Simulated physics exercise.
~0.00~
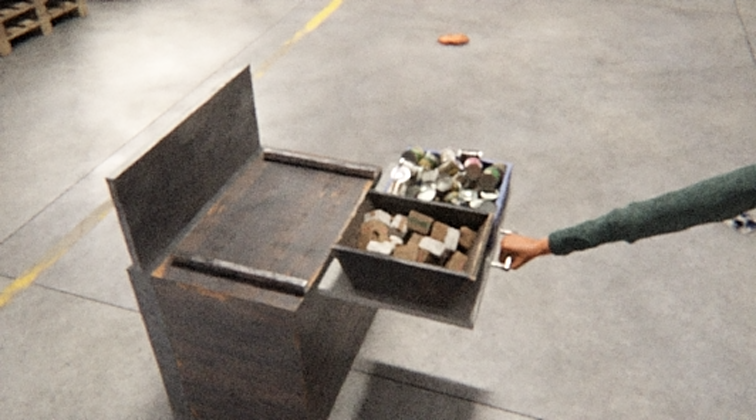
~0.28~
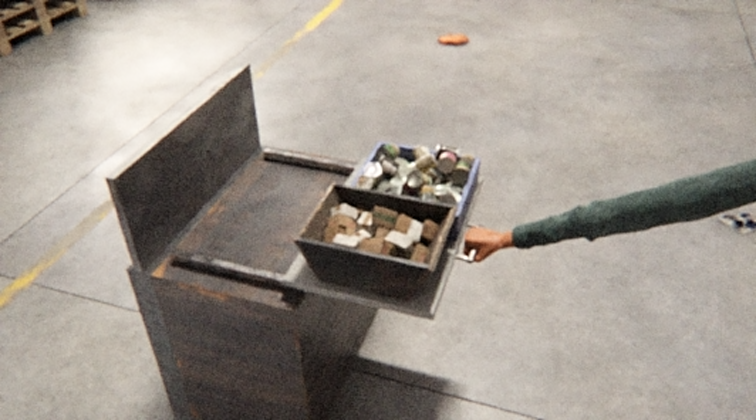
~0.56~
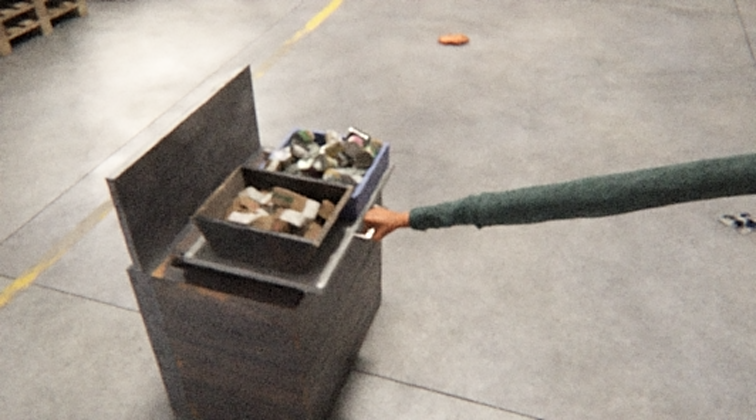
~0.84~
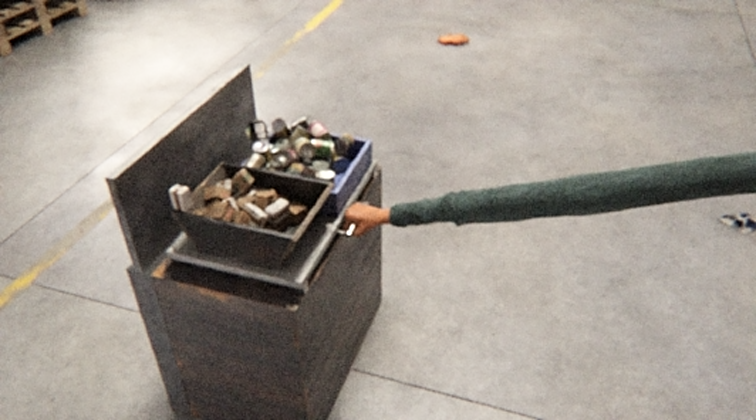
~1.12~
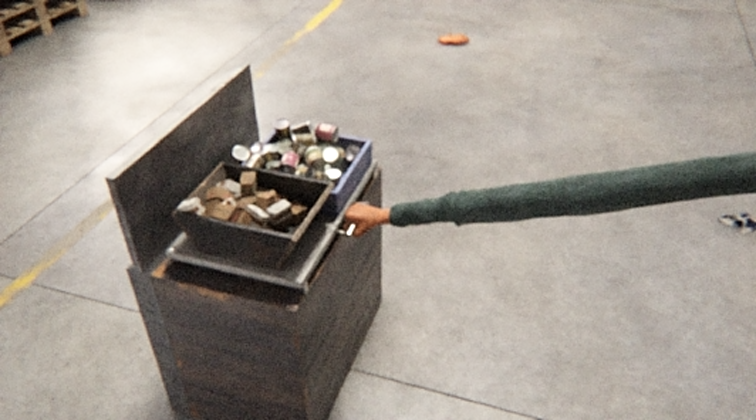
To begin with, a hand in a green sleeve grips the handle of a drawn-out shelf on a dark, worn cabinet, with a blue tray of small tins behind a black tray of little parcels. The hand pushes the shelf left, and both trays ride in over the cabinet toward the upright back panel. As the shelf comes to a halt, the loose goods surge left, some heaping up above the tray rims. The goods then drop and settle in new positions while the hand stays on the handle. Nearly all the tins and parcels end up in their trays.
